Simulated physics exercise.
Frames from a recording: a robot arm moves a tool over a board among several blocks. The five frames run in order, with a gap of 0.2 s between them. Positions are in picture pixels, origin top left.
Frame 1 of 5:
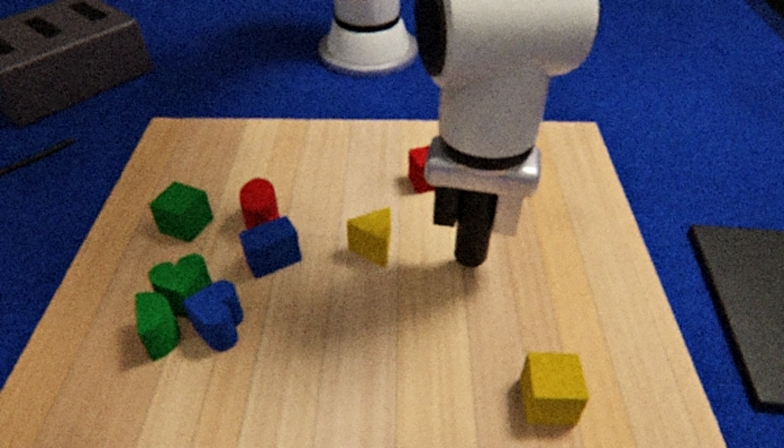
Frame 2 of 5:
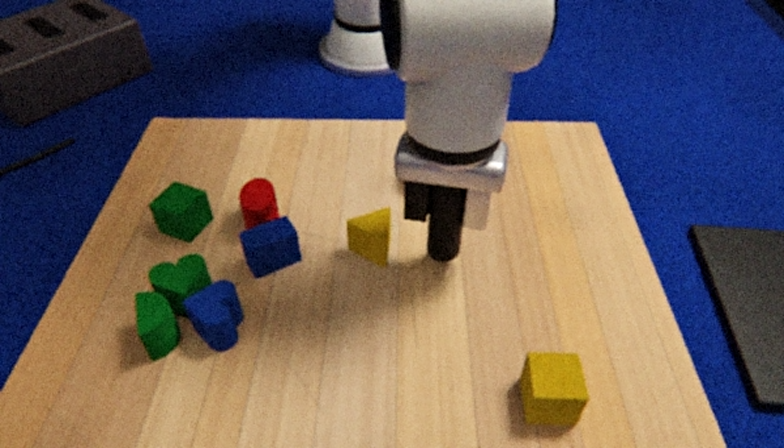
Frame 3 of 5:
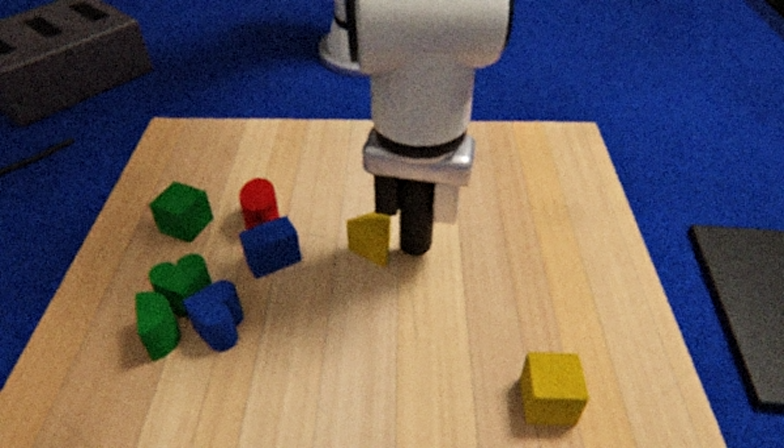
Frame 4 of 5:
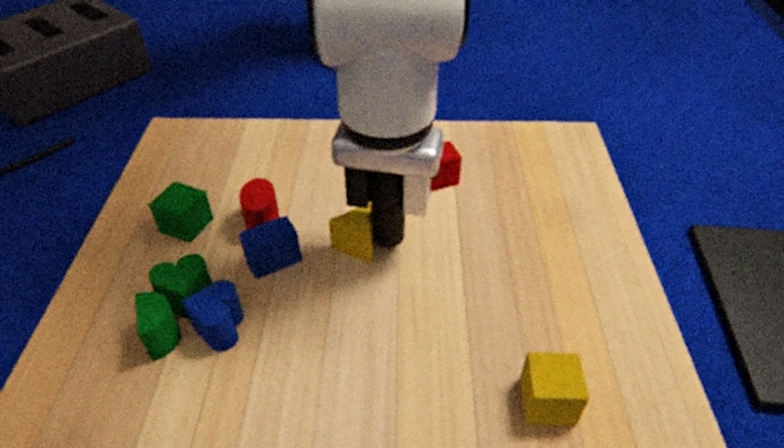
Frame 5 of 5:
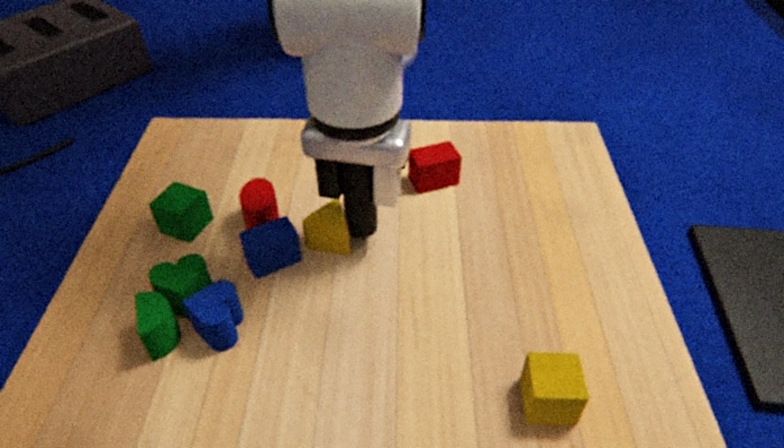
On a wooden board over blue cloth, a robot arm moves left to the yellow triangle and pushes it toward other blocks.
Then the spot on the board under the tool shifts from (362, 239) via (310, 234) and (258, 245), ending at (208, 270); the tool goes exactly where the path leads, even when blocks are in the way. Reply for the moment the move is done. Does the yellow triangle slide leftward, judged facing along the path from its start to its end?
No, that is not how it ends up.
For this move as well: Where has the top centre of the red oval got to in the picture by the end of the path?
It should be at (232, 189) by then.
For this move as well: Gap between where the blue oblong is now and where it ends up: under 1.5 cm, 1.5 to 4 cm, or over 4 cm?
Over 4 cm.
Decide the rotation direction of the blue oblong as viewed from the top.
I'd predict that, seen from above, the blue oblong rotates counter-clockwise.
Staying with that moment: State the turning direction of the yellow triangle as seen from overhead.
Looking down: Clockwise.
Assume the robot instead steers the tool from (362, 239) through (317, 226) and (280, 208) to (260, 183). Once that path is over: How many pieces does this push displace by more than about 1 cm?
In total, three or more blocks get moved by over 1 cm.
What follows on the original path. One third of the way, tool (307, 224); red oval (252, 192), turned 15° clockwise; blue oblong (250, 236), turned 45° anticlockwise; yellow triangle (273, 209).
Two thirds of the way, tool (254, 234); red oval (233, 189), turned 70° clockwise; blue oblong (221, 247), turned 120° anticlockwise; yellow triangle (219, 214), turned 25° clockwise.
At the end, tool (204, 259); green heart-shaped block (145, 298); red oval (232, 189), turned 75° clockwise; blue oblong (188, 267), turned 140° anticlockwise; yellow triangle (182, 225), turned 60° clockwise.
